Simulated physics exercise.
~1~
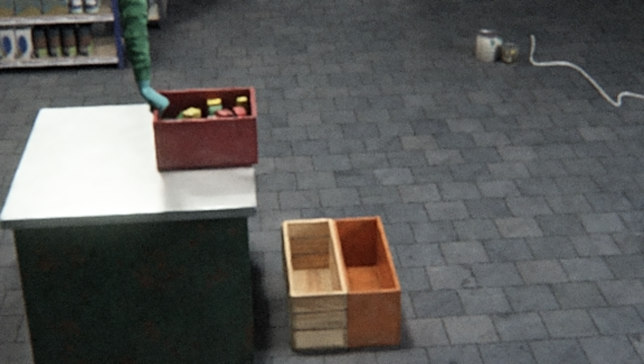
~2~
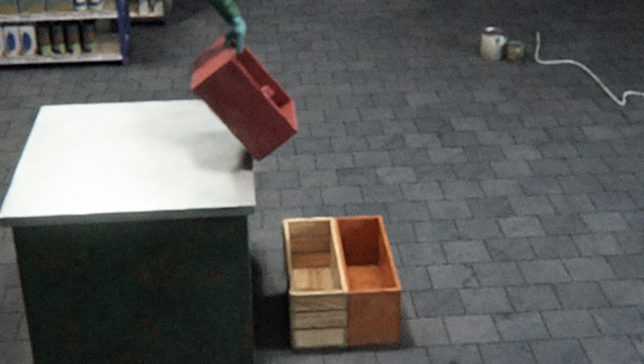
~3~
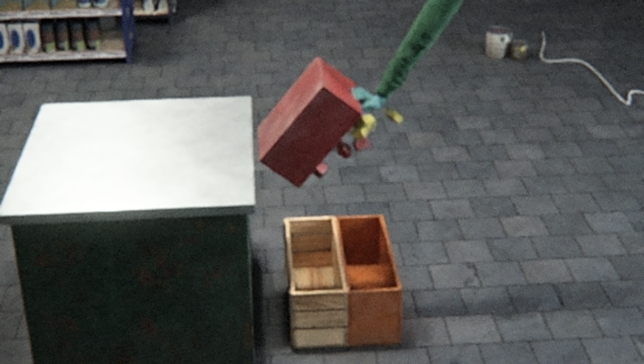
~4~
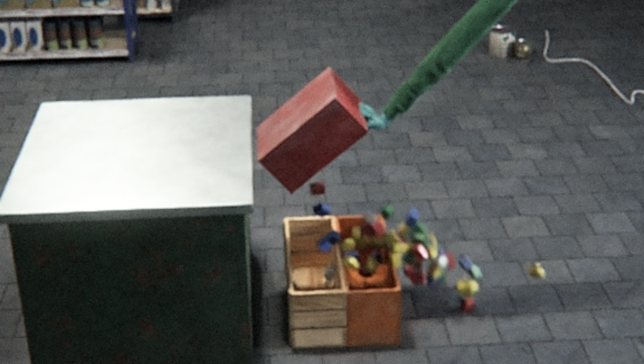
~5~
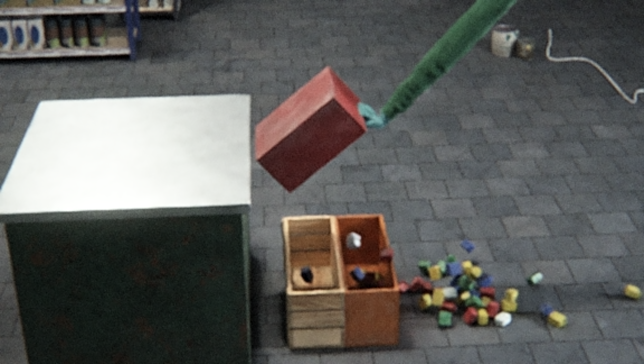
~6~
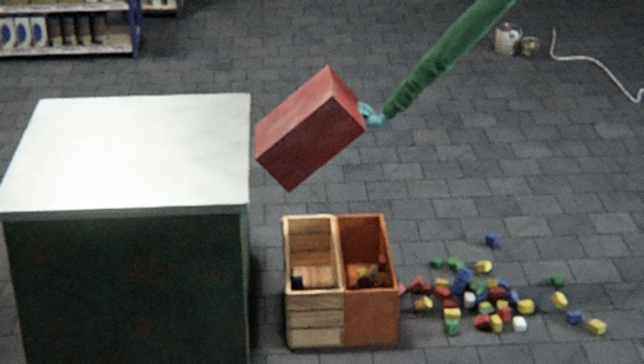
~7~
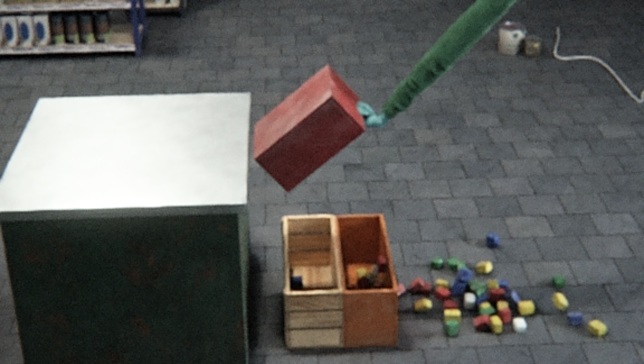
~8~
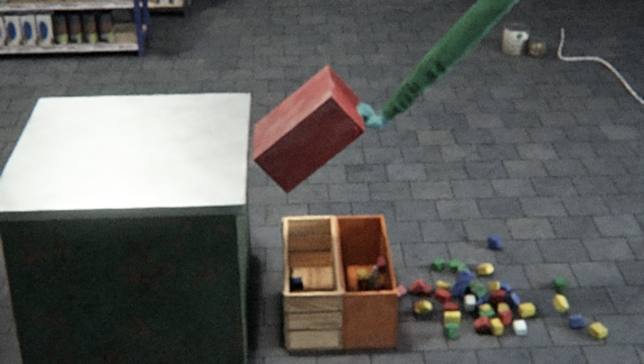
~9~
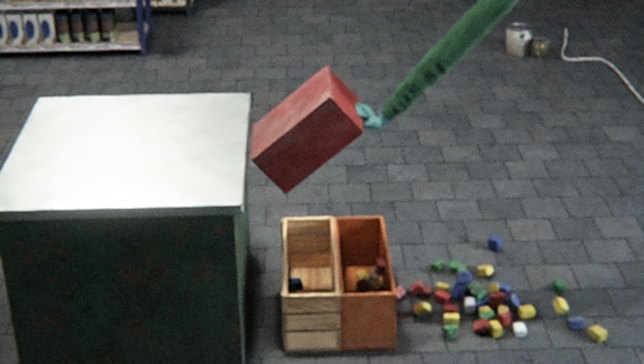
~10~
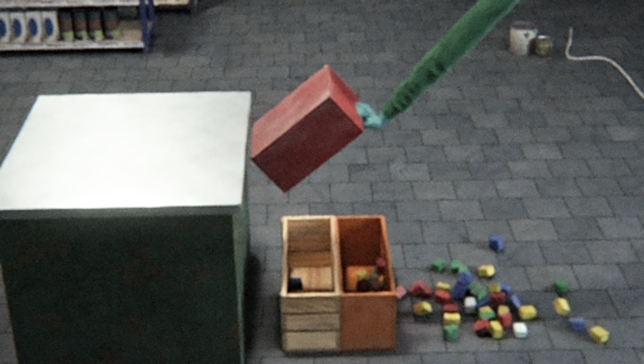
A green arm lifted a red box of colourful toy bricks off the white-topped bench and tipped it over to the right, spilling a few into the wooden box and orange tote, while most scattered on the floor beyond and lay still.
